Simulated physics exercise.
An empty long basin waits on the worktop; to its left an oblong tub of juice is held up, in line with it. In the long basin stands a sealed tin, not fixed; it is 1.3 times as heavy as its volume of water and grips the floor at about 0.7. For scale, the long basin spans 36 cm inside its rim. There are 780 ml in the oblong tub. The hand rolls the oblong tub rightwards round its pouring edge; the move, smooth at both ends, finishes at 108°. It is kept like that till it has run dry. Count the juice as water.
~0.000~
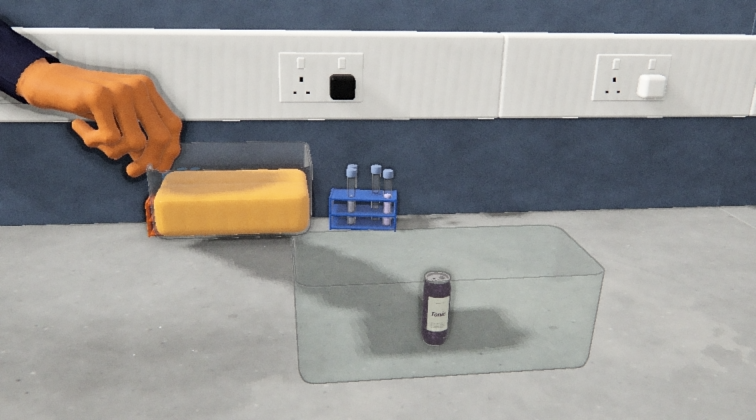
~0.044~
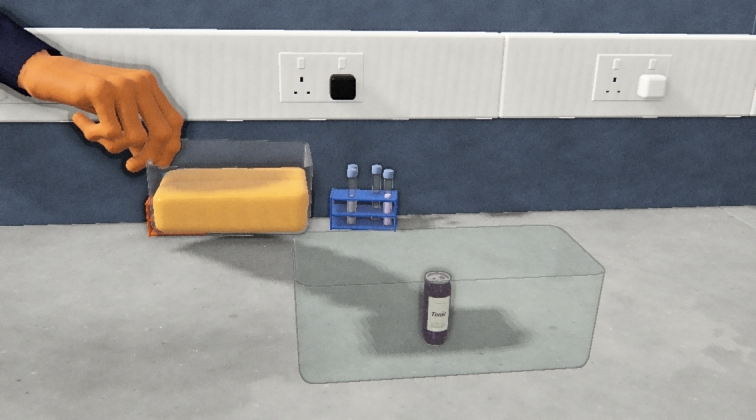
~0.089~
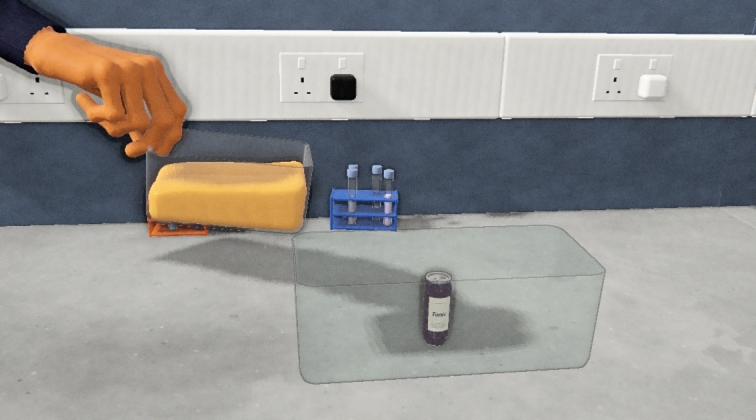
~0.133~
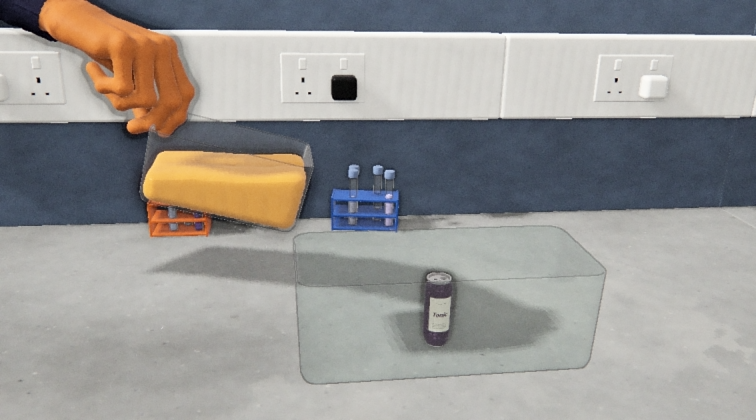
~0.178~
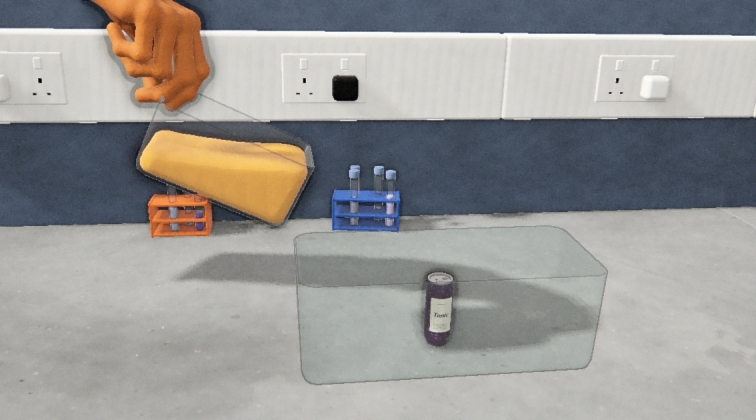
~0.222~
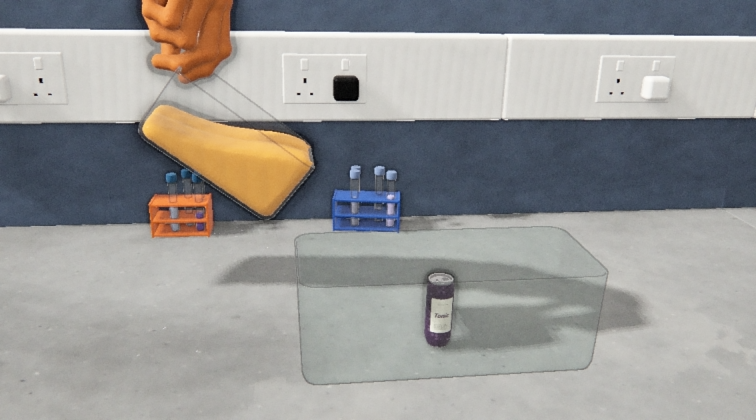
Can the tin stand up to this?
The tin falls.
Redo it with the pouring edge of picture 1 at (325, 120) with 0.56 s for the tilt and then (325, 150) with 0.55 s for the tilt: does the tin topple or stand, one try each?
First it keeps standing; then it stays up.
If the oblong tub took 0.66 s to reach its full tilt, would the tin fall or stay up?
Then it falls.
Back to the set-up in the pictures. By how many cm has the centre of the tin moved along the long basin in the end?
About 8.5 cm.
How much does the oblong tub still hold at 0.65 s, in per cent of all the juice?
Near 4 in a hundred.
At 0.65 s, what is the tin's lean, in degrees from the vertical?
About 15°.
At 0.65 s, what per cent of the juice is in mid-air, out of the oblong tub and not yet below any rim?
Near 12 in a hundred.
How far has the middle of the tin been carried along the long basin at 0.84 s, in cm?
Some 9 cm.
By 0.47 s the tilt is 102° and 34 per cent is still to pour; the tin stands where it began.
By 0.65 s the tilt is 108° and 4 per cent is still to pour; the tin leans 17°.
By 0.84 s the tilt is 108° and 0 per cent is still to pour; the tin lies on its side.
By 1.05 s the tilt is 108° and 0 per cent is still to pour; the tin lies on its side.
At rest the tin lies on its side.
